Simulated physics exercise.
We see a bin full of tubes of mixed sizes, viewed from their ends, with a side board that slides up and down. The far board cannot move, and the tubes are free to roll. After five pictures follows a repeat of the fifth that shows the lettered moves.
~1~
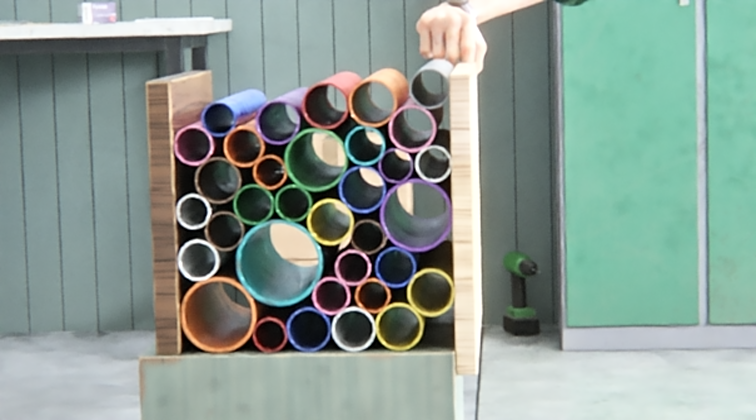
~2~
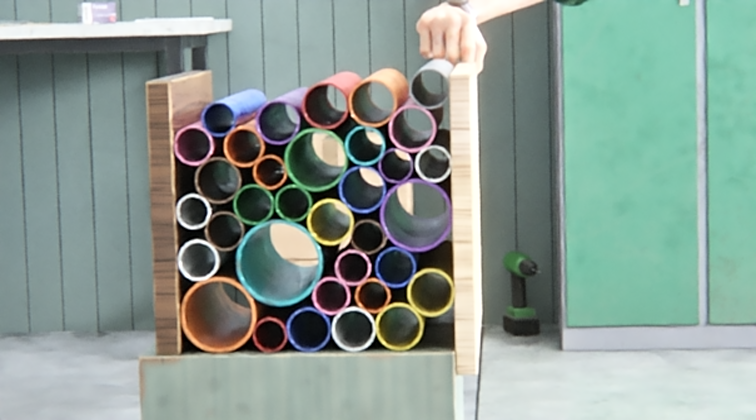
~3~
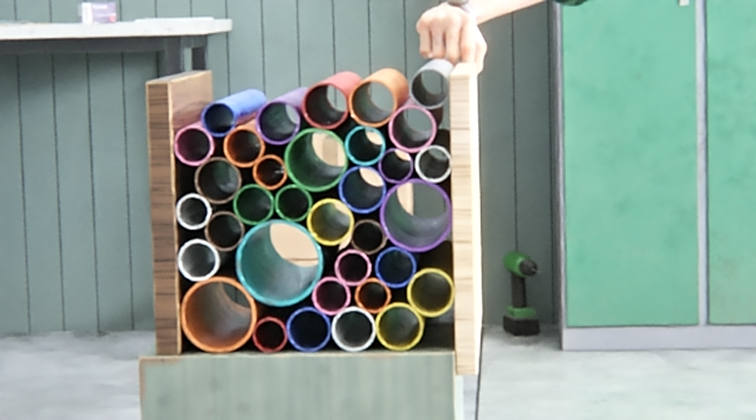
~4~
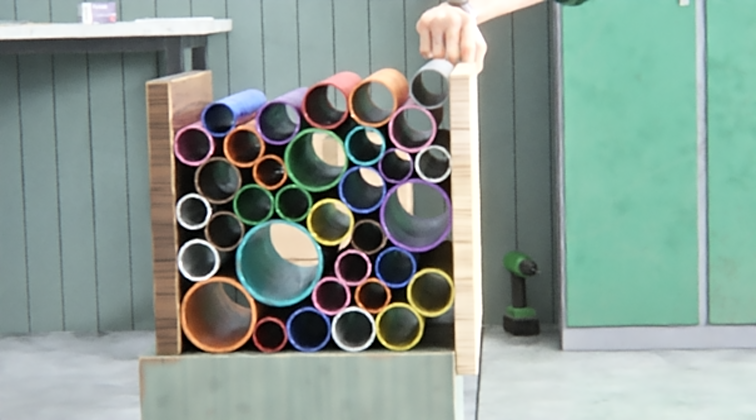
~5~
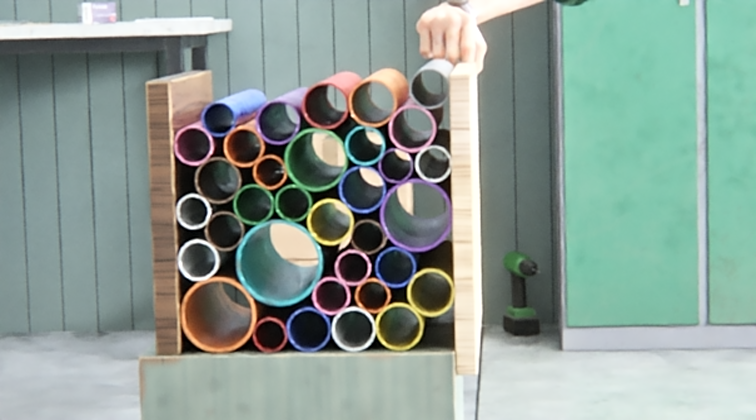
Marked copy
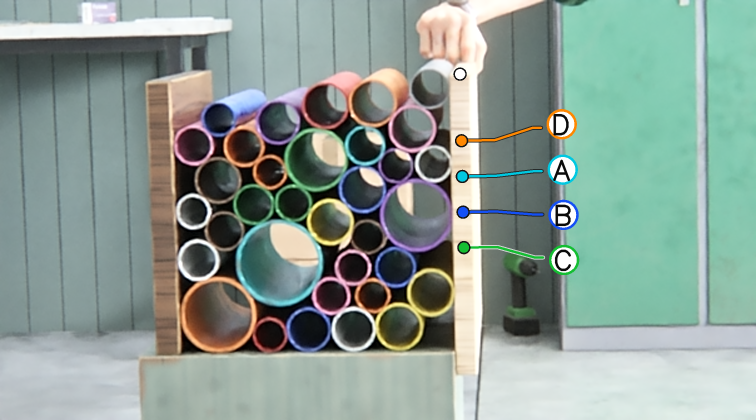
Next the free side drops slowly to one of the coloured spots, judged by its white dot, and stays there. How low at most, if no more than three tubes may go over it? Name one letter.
A is the limit.
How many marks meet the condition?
Two of the four.
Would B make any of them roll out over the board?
Yes.
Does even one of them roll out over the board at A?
Yes.
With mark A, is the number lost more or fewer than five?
Fewer than five.
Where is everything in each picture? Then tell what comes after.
A brown tube (225, 231); a white tube (434, 163); an orange tube (270, 172), in the first picture.
An orange tube (270, 172); a grey tube (430, 89), in the second picture.
Side board (467, 206); an orange tube (218, 315), in the third picture.
An orange tube (373, 296); a pink tube (353, 268), in the fourth picture.
A brown tube (225, 231); a white tube (434, 163); an orange tube (270, 172), in the fifth picture.
On the copy, A at (463, 176); B at (463, 212); C at (464, 248); D at (462, 141); the white dot at (460, 74).
On A. First, top of the board (451, 126).
Then, top of the board (452, 176).
Finally, top of the board (452, 176), one out over the board.
By contrast, B four out over the board; C more than three out over the board; D one out over the board.
